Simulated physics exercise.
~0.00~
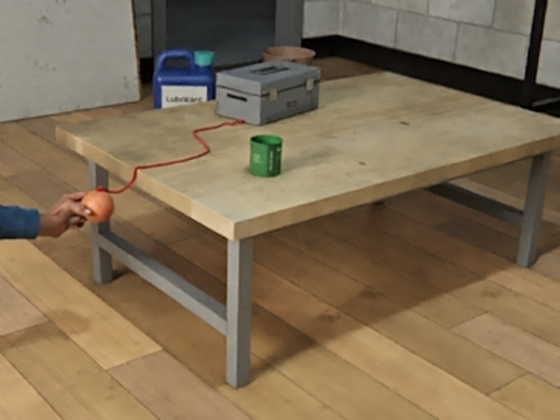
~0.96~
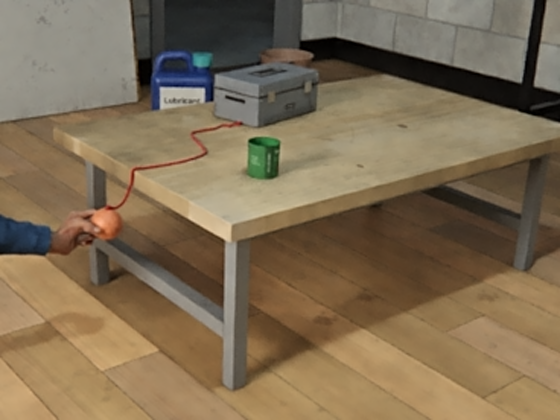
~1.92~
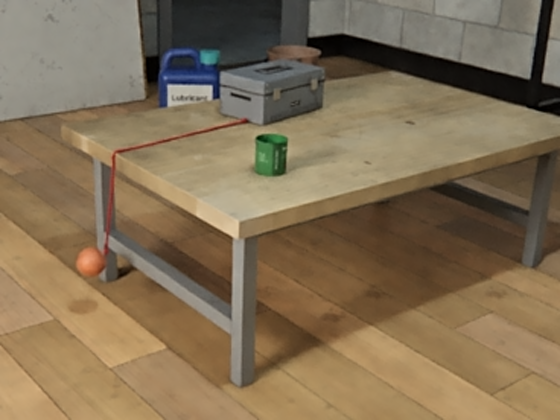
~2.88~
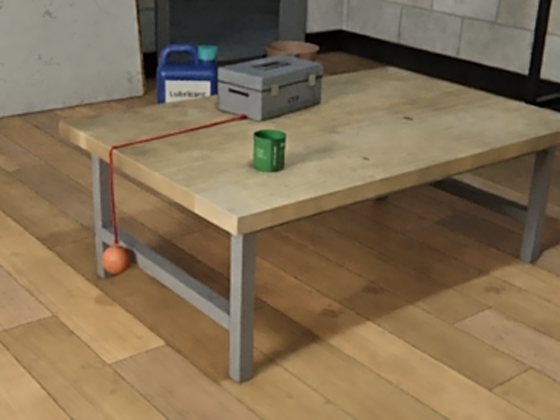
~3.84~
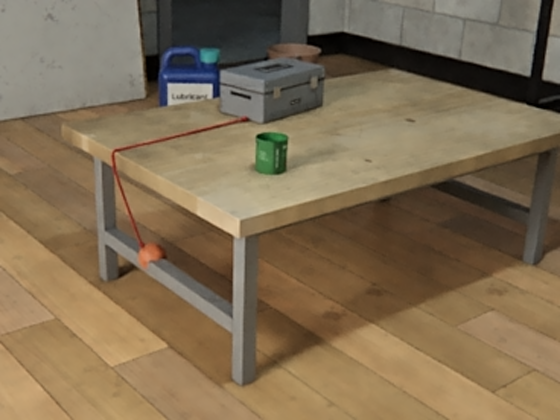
An orange ball-like object on a red string is held by a hand in a blue sleeve beside the left edge of a low wooden workbench with grey metal legs, seen from slightly above. The string runs slackly across the top to a grey toolbox, near a blue lubricant jug and a green cup. The hand shifts slightly, then lets go and leaves the view. The orange drops until the string pulls straight over the edge, then swings rightward. It ends hanging above the floor, the toolbox and cup still in place.
